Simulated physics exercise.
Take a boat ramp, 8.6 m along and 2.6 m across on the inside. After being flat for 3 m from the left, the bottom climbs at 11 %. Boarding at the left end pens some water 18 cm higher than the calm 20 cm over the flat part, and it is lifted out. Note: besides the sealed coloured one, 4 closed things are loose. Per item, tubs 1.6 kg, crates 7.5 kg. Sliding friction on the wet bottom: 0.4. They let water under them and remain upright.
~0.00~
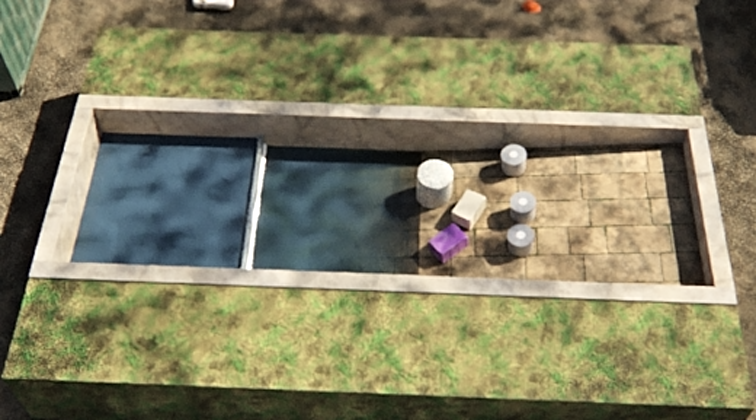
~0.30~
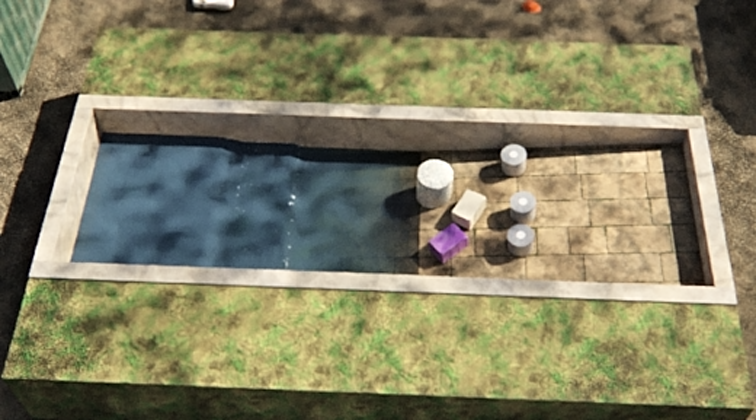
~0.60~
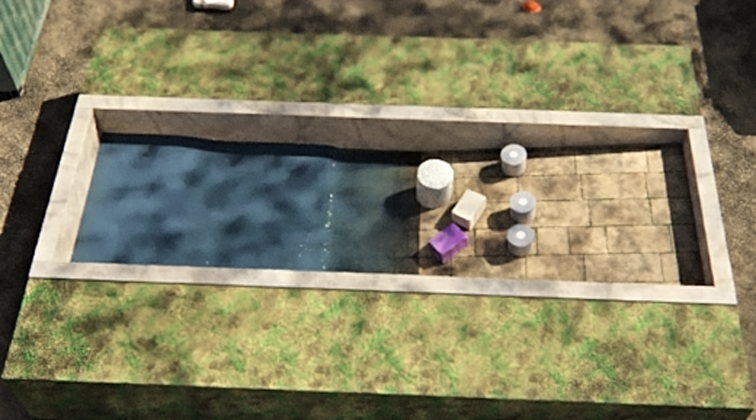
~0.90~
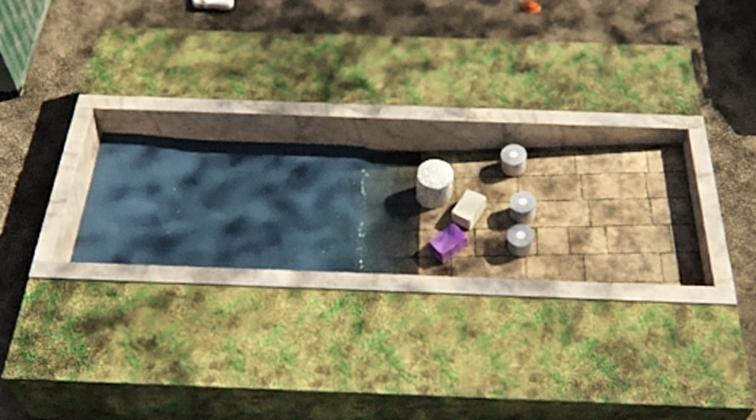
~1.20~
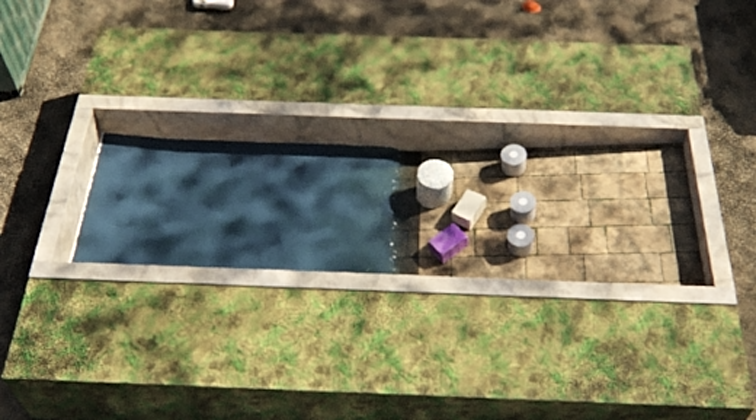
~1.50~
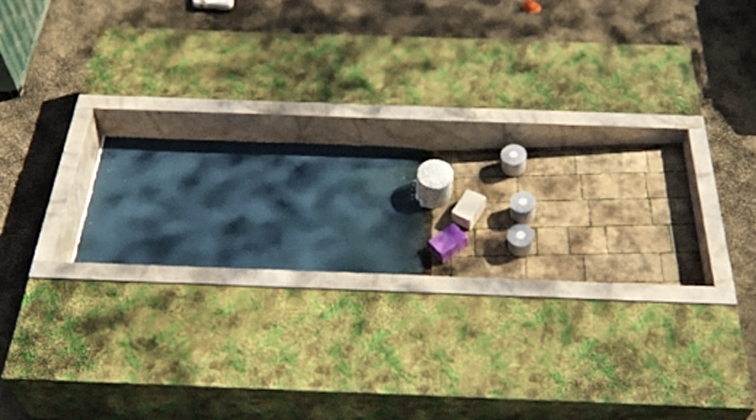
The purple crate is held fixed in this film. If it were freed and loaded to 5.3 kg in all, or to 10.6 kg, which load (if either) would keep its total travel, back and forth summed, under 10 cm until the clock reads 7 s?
Neither suffices.
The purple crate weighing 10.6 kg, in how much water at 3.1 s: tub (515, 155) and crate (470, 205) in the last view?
2 and 4 cm.
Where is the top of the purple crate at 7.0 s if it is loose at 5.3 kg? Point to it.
About pixel (374, 251).
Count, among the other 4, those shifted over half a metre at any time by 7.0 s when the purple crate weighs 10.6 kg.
I count 4.
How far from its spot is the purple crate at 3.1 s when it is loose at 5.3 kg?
Roughly 80 cm.
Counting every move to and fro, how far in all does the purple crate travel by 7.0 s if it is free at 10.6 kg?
Total path: Around 200 cm.
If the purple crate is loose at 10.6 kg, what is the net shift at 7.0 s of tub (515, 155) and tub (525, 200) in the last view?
They've ended up 200 cm and 250 cm away, in that order.
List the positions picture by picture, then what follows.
The purple crate at (450, 239) rests on the ground; water covers 12.3 m2; 0 of 5 have shifted, in the first frame.
The purple crate at (450, 239), on the bottom; water covers 12.3 m2; 0 of 5 have shifted, in the second frame.
The purple crate at (450, 239) rests on the ground; 12.3 m2 under water; 0 of 5 have shifted, in the third frame.
The purple crate at (450, 239) rests on the ground; 12.3 m2 under water; 0 of 5 have shifted, in the fourth frame.
The purple crate at (450, 239) rests on the ground; water covers 12.3 m2; 0 of 5 have shifted, in the fifth frame.
The purple crate at (450, 239), on the bottom; water covers 12.8 m2; 0 of 5 have shifted, in the sixth frame.
After 2.1 s the purple crate would be 26 cm from its start with 5.3 kg and 8 cm from its start with 10.6 kg; 6 cm of water round it then.
After 3.1 s the purple crate would be 85 cm from its start with 5.3 kg and 53 cm from its start with 10.6 kg; 7 cm of water round it then.
After 4.9 s the purple crate would be 97 cm from its start with 5.3 kg and 65 cm from its start with 10.6 kg; 7 cm of water round it then.
After 7.0 s the purple crate would be 106 cm from its start with 5.3 kg and 82 cm from its start with 10.6 kg; 4 cm of water round it then.
